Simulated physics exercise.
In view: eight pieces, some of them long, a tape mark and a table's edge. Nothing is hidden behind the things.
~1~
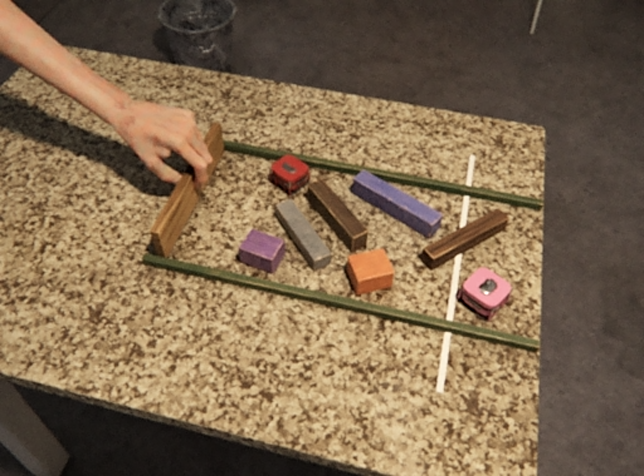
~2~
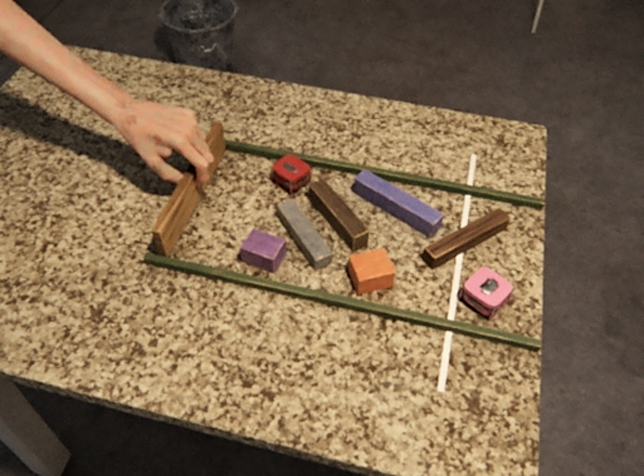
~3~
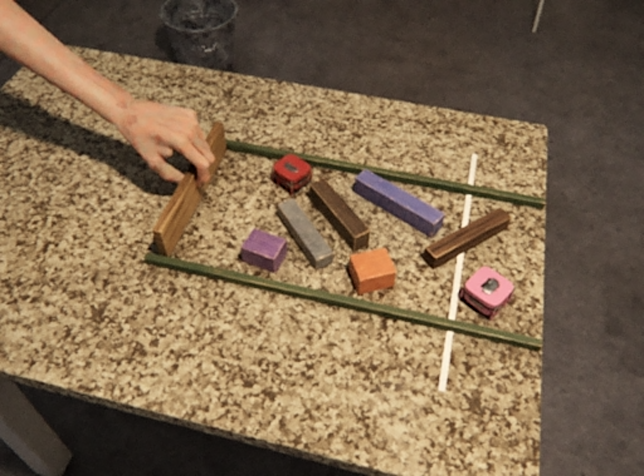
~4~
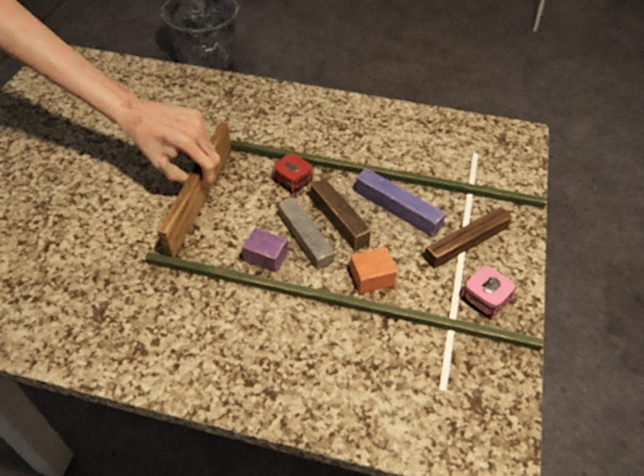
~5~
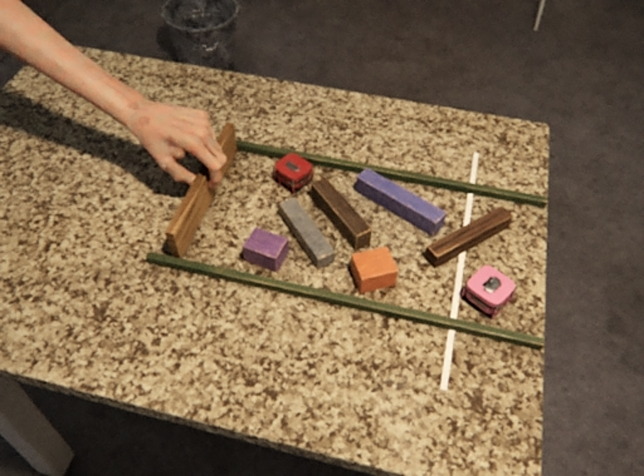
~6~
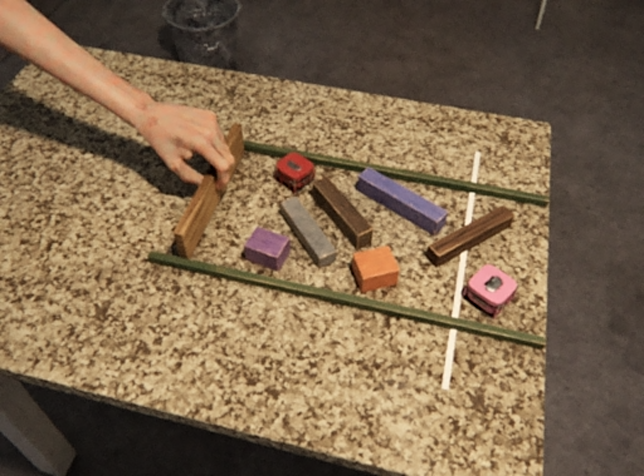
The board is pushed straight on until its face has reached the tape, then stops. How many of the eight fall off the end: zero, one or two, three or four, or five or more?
The number that fall off is one or two.
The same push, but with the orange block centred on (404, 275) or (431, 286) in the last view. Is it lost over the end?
In turn it remains up; remains up.
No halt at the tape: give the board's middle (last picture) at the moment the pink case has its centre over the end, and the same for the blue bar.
About (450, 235), and (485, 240) for the other.
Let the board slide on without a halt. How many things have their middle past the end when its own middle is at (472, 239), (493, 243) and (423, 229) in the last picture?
Past the end: 2, 4 and 0.
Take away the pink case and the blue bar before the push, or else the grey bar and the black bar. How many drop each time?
It would be 0 and 1.
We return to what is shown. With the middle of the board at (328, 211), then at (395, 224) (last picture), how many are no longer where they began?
First 6, then 8.
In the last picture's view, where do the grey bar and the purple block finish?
The grey bar at (495, 263), the purple block at (479, 292).
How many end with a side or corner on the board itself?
In contact: 3.
A little later, none off yet; pink case at rest near (490, 291); brown stick at rest near (471, 235); blue bar at rest near (401, 201).
Next, none off yet; pink case at rest near (493, 291); brown stick shifted a little near (497, 256); blue bar shifted about its own width near (461, 216).
When it is over, the number that fall off is one or two; down, brown stick and pink case.
